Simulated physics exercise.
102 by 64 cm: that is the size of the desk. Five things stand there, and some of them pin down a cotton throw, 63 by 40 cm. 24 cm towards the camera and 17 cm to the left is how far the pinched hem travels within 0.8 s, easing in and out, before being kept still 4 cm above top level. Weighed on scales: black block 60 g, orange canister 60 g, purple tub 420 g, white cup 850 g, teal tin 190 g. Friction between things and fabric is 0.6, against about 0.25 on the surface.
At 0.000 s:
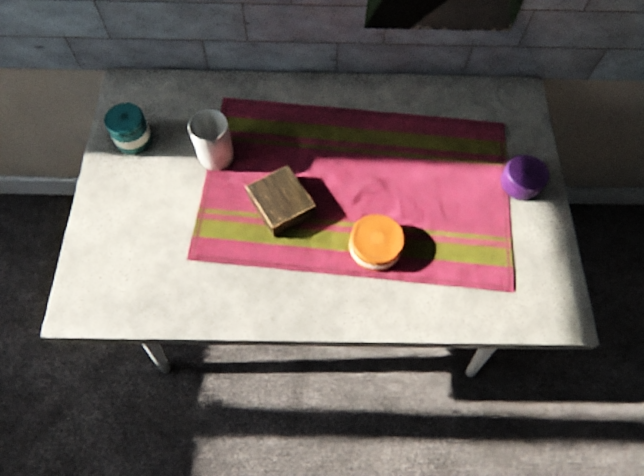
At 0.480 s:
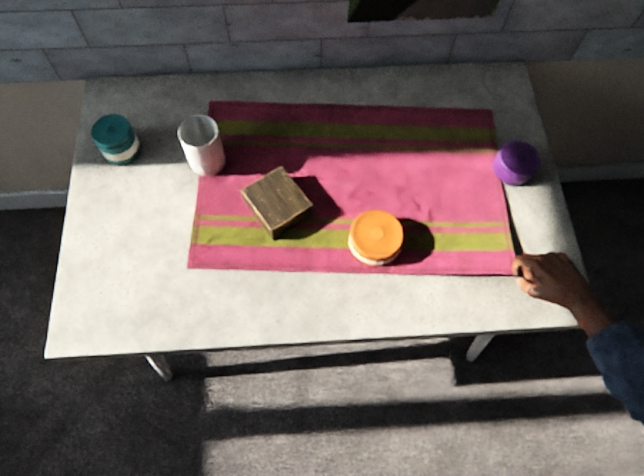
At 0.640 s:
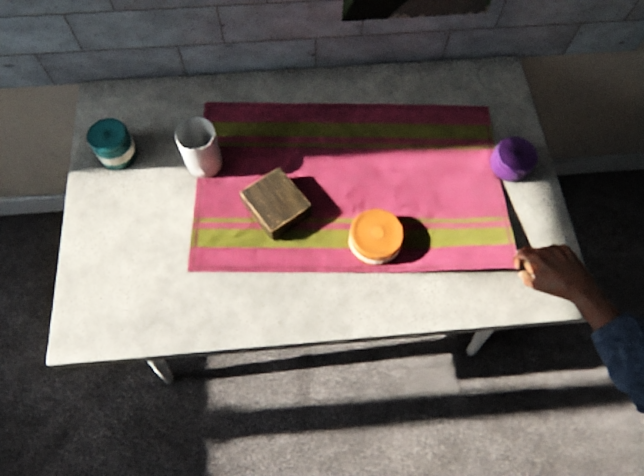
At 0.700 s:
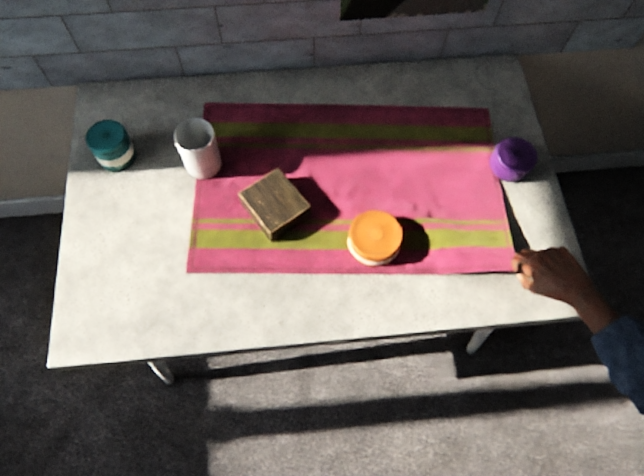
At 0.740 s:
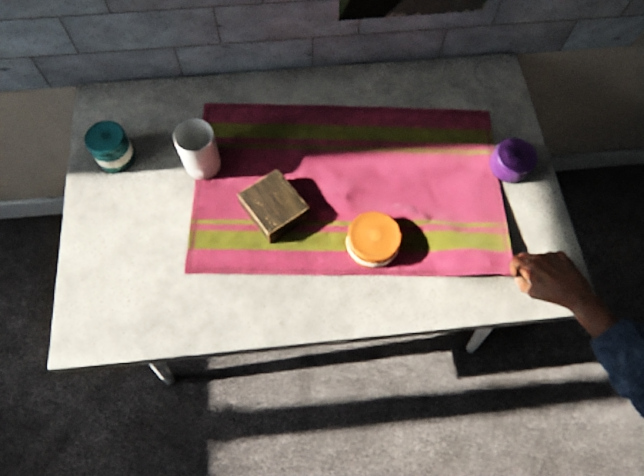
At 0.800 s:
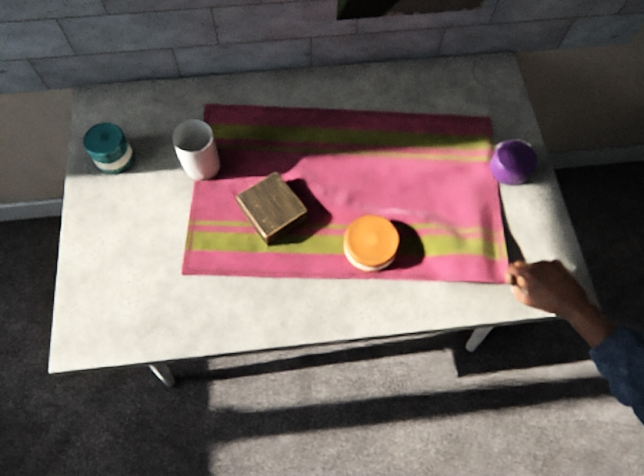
A hand grips the pink cloth's near right corner and shifts it slightly on the table.
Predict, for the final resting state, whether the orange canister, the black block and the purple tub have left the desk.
In order: The orange canister is on, the black block is on, the purple tub is on.
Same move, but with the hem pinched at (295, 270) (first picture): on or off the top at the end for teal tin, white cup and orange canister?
Done that way, the teal tin holds its spot, the white cup holds its spot, and the orange canister ends up off the top.
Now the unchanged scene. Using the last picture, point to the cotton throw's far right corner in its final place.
In the final picture it's somewhere around (521, 232).
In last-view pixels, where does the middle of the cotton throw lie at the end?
It sits near (338, 248) in pixels.
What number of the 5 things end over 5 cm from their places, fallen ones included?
It adds up to 3.
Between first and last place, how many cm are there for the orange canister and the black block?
Orange canister 20 cm, black block 8 cm.
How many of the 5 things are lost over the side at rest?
Counted result: 0.
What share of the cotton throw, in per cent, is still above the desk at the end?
Some 90 in a hundred.
After 1.0 s, 100 % of the cotton throw is still over the top; orange canister 6 cm off its start, purple tub 6 cm off its start, black block 3 cm off its start.
After 1.1 s, 95 % of the cotton throw is still over the top; orange canister 11 cm off its start, purple tub 7 cm off its start, black block 5 cm off its start.
After 1.3 s, 90 % of the cotton throw is still over the top; orange canister 16 cm off its start at (333, 301), black block 8 cm off its start at (251, 229), purple tub 7 cm off its start at (524, 176).
After 1.4 s, 90 % of the cotton throw is still over the top; orange canister 18 cm off its start, black block 9 cm off its start, purple tub 7 cm off its start.
After 3.0 s, 90 % of the cotton throw is still over the top; orange canister 19 cm off its start at (331, 314), black block 9 cm off its start at (253, 237), purple tub 7 cm off its start at (524, 176), white cup 3 cm off its start at (206, 144).
